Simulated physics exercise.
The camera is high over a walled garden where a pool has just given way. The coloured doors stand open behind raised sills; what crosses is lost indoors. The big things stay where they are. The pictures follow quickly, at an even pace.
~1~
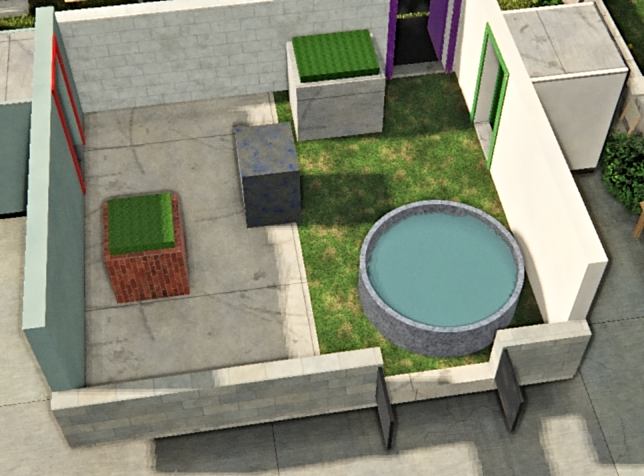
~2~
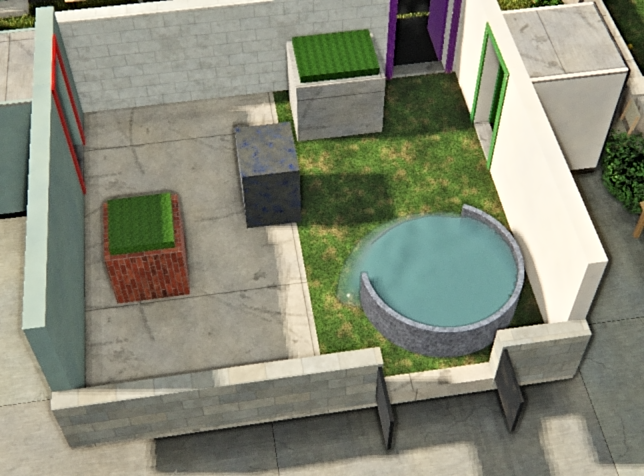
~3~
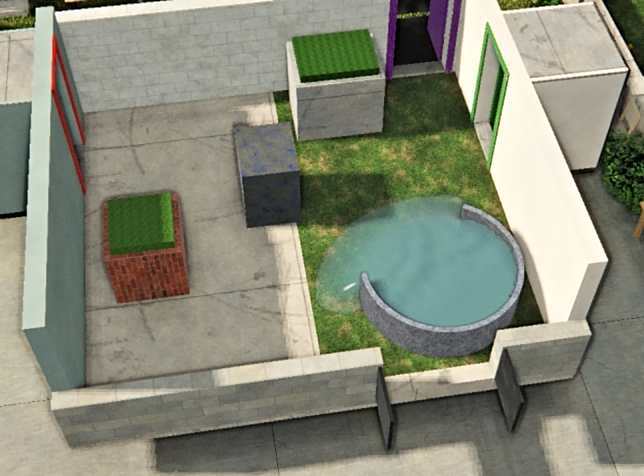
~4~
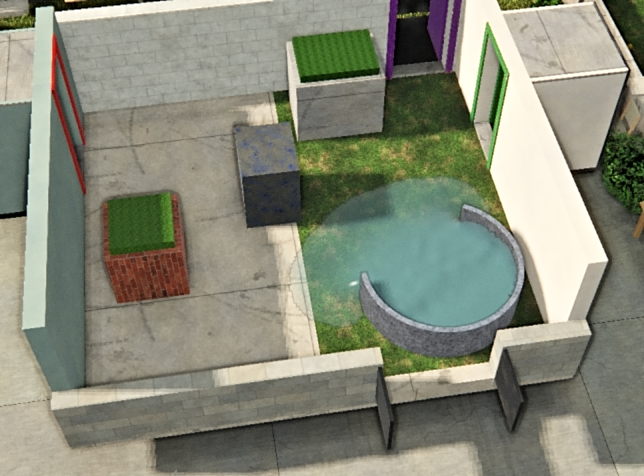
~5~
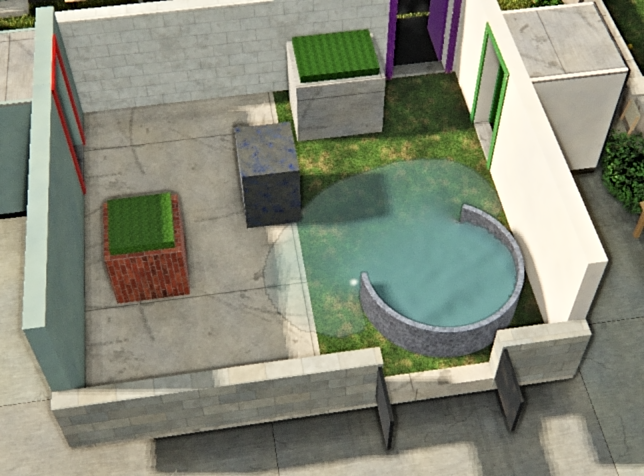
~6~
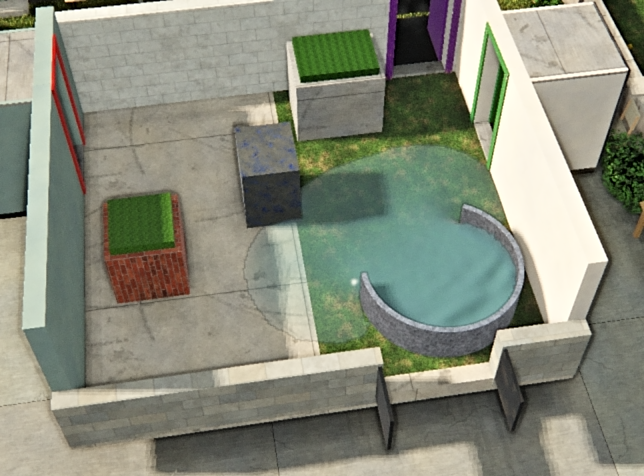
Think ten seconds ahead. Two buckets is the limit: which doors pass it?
One by one: The purple door takes more than that; the green door takes more than that; the red door takes more than that.
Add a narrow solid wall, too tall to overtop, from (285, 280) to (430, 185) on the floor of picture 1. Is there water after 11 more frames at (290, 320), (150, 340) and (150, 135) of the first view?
In that order: Awash, flooded, not flooded.
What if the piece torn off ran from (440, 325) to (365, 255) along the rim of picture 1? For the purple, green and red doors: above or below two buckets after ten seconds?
One by one: The purple one stays under, the green one takes less, the red one stays under.
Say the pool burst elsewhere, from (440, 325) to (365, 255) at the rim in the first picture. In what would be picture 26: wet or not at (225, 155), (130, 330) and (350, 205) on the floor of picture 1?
In that order: Free of water, awash, dry.
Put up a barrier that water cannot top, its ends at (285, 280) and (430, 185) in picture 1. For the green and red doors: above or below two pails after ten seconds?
My reading: Green is over; red holds.
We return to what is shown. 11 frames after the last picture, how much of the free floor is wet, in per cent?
Close to 55 %.
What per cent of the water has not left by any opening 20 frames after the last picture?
Close to 98 %.
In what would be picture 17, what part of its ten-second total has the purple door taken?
Some 0 per cent.
A moment on, water covers 40 % of the floor; the purple door not reached, the green door wet at the sill, nothing in, the red door not reached.
Next, water covers 55 % of the floor; the purple door not reached, the green door under two buckets in, the red door not reached.
Then, water covers 80 % of the floor; the purple door under two buckets in, the green door under two buckets in, the red door wet at the sill, nothing in.
Later, water covers 95 % of the floor; the purple door over two buckets in, the green door far over two buckets in, the red door over two buckets in.
In the end, water covers 100 % of the floor; the purple door over two buckets in, the green door far over two buckets in, the red door over two buckets in.
